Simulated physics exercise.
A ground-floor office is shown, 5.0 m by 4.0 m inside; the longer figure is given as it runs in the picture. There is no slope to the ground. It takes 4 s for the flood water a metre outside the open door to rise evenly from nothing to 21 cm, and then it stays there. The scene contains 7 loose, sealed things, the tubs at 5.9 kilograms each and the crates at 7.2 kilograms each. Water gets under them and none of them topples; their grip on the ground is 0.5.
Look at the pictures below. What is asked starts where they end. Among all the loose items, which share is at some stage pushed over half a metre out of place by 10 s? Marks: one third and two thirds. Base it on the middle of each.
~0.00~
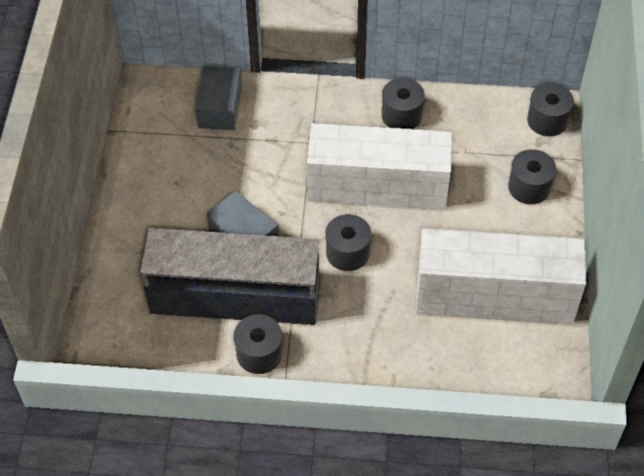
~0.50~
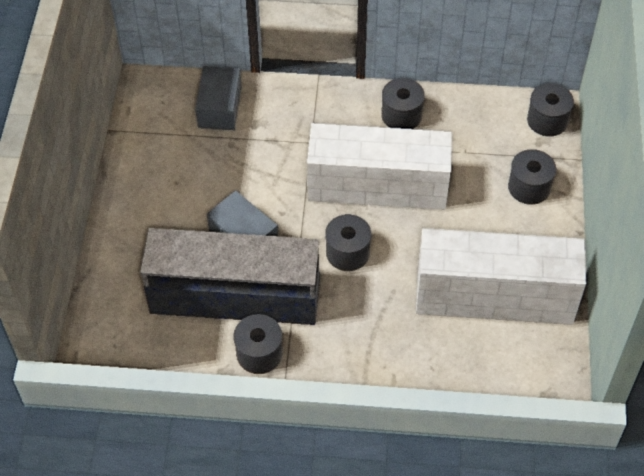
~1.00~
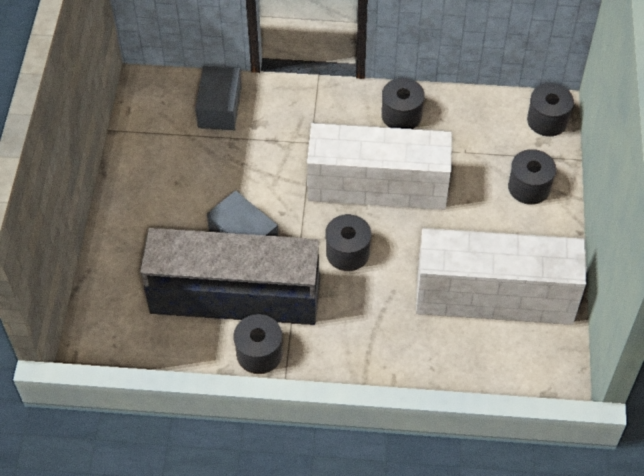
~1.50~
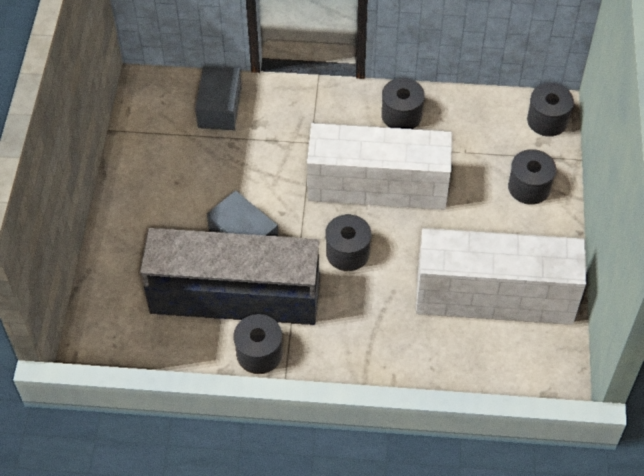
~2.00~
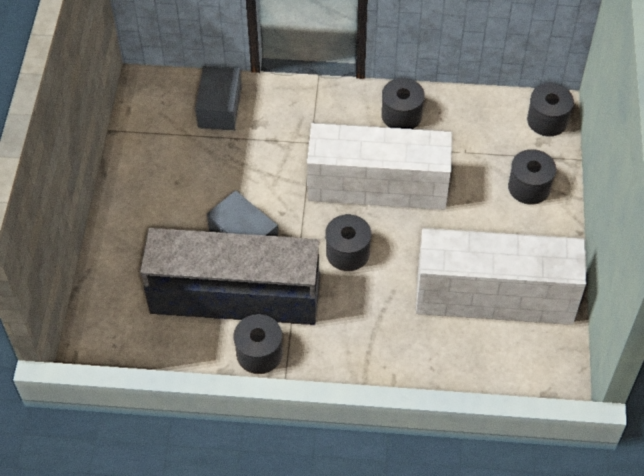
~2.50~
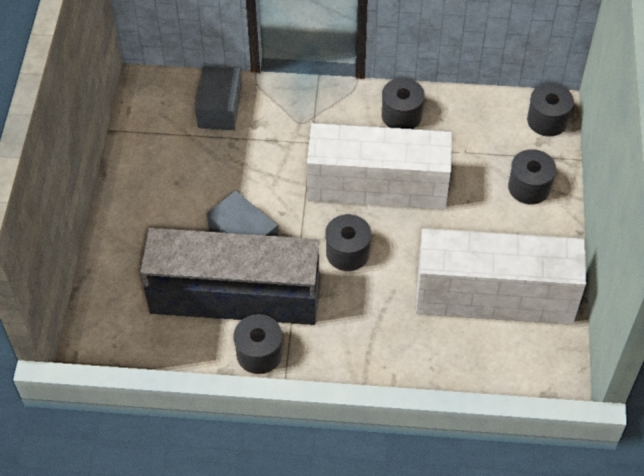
It is a middling fraction, from a third to two thirds.
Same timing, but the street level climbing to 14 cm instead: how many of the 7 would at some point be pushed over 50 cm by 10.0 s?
Then it comes to 1.
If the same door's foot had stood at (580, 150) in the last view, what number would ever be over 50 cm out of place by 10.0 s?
So the tally would be 5.
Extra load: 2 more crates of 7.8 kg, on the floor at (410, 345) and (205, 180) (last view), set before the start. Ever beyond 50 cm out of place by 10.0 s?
Order as asked - inside the cutoff and beyond the cutoff.
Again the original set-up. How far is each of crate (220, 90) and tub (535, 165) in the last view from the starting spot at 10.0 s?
The first is 10 cm from its start, the second 60 cm.
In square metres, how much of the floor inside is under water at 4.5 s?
My estimate is roughly 5.0 m2.
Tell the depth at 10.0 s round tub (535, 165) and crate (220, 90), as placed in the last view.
First about 5 cm, second about 4 cm.
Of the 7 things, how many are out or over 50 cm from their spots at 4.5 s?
Tally: 0.
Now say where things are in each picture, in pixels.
A tub at (403, 94) rests on the ground; a crate at (242, 219) rests on the ground; 0.0 m2 under water; 0 of 7 have shifted, in the first frame.
A tub at (403, 94), on the bottom; a crate at (242, 219) rests on the ground; 0.0 m2 under water; 0 of 7 have shifted, in the second frame.
A tub at (403, 94), on the bottom; a crate at (242, 219), on the bottom; 0.0 m2 under water; 0 of 7 have shifted, in the third frame.
A tub at (403, 94) rests on the ground; a crate at (242, 219) rests on the ground; water covers 0.0 m2; 0 of 7 have shifted, in the fourth frame.
A tub at (403, 94) rests on the ground; a crate at (242, 219), on the bottom; 0.0 m2 under water; 0 of 7 have shifted, in the fifth frame.
A tub at (403, 94) rests on the ground; a crate at (242, 219) rests on the ground; 0.5 m2 under water; 0 of 7 have shifted, in the sixth frame.
After 3.5 s 0 of 7 are over 50 cm from their spots; 0 afloat.
After 4.5 s 0 of 7 are over 50 cm from their spots; 0 afloat.
After 7.0 s 1 of 7 are over 50 cm from their spots; 1 afloat.
After 10.0 s 3 of 7 are over 50 cm from their spots, and 3 have been at some point; 6 afloat.
